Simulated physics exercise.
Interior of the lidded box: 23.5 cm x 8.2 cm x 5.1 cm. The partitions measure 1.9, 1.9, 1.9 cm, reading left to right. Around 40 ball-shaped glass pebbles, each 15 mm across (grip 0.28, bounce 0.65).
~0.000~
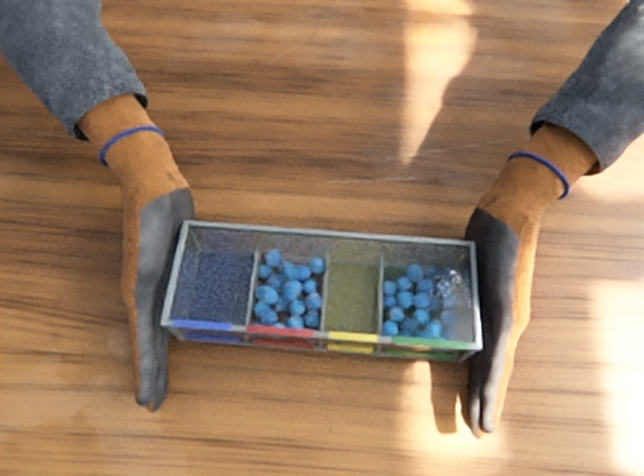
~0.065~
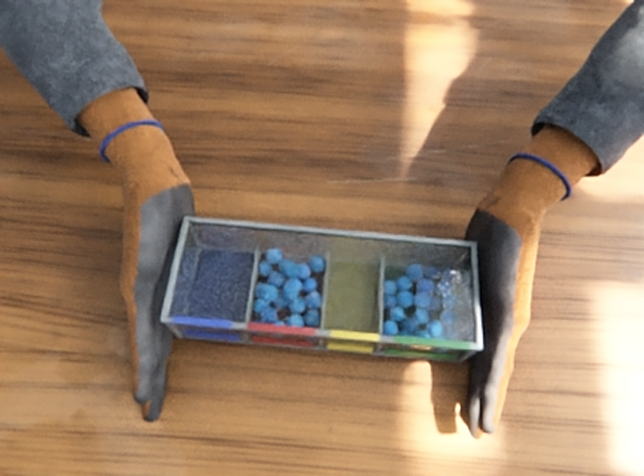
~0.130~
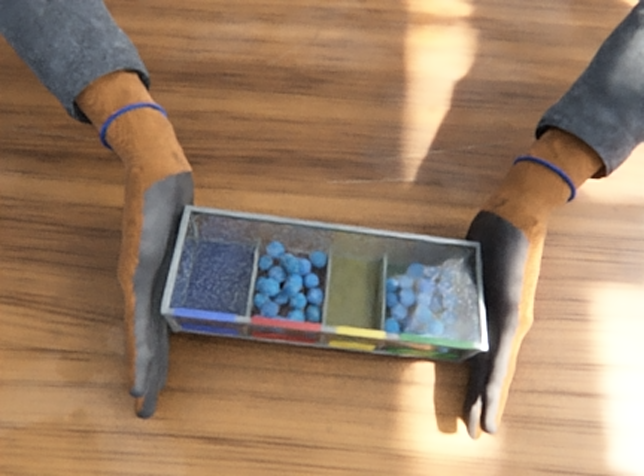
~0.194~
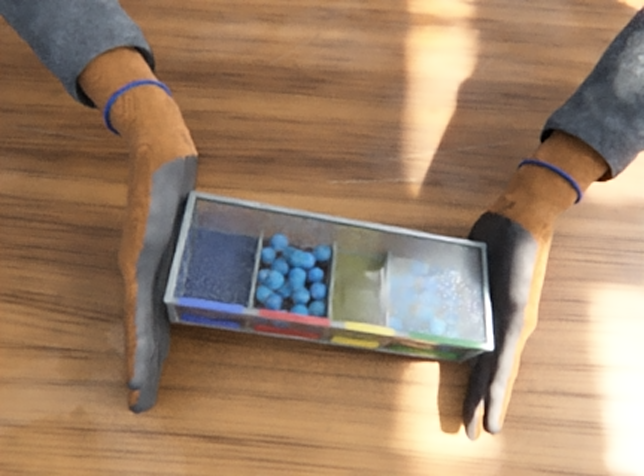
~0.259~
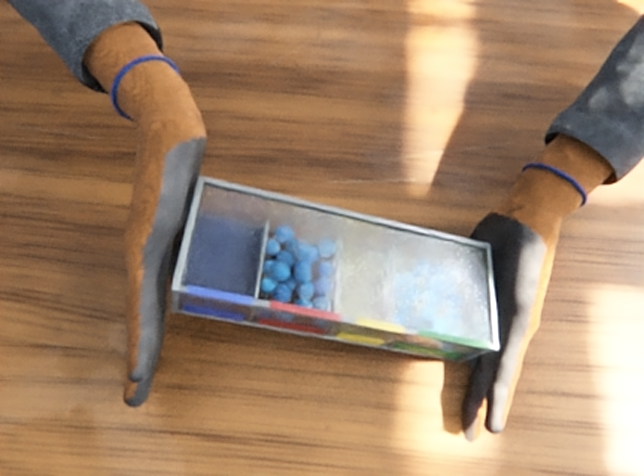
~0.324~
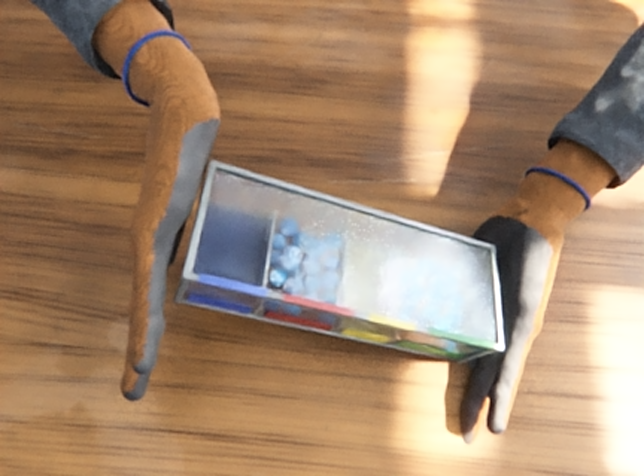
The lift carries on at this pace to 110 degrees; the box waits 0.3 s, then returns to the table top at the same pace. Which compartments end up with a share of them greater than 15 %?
My prediction: Red: It'll probably finish at or short of fifteen percent of the pieces; blue: It'll probably finish at or short of fifteen percent of the pieces; green: It'll probably finish past fifteen percent of the pieces; yellow: It'll probably finish at or short of fifteen percent of the pieces.
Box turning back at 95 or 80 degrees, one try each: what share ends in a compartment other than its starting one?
Close to 50 in a hundred first, and 20 in a hundred second.
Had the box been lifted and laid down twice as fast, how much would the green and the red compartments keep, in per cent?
In that case green would keep 100 % and red would keep 0 %.
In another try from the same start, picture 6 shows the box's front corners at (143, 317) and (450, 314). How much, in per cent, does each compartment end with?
Per cent at the end: Red 5; blue 95; green 0; yellow 0.
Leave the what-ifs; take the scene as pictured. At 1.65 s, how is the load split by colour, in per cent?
Red 0; blue 0; green 100; yellow 0.
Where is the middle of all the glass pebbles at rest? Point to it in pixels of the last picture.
Centre at rest, approx.: (428, 303) px.
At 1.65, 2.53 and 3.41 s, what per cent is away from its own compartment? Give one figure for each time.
Taking the three times in turn, it reads 50, 50 and 50.
After 1.65 s, tilt 110 degrees; green 100 %.
After 2.53 s, tilt 54 degrees; green 100 %.
Then, at 3.41 s, tilt 0 degrees; green 100 %.
By 3.7 s all is still; red 0 %, blue 0 %, green 100 %, yellow 0 %.
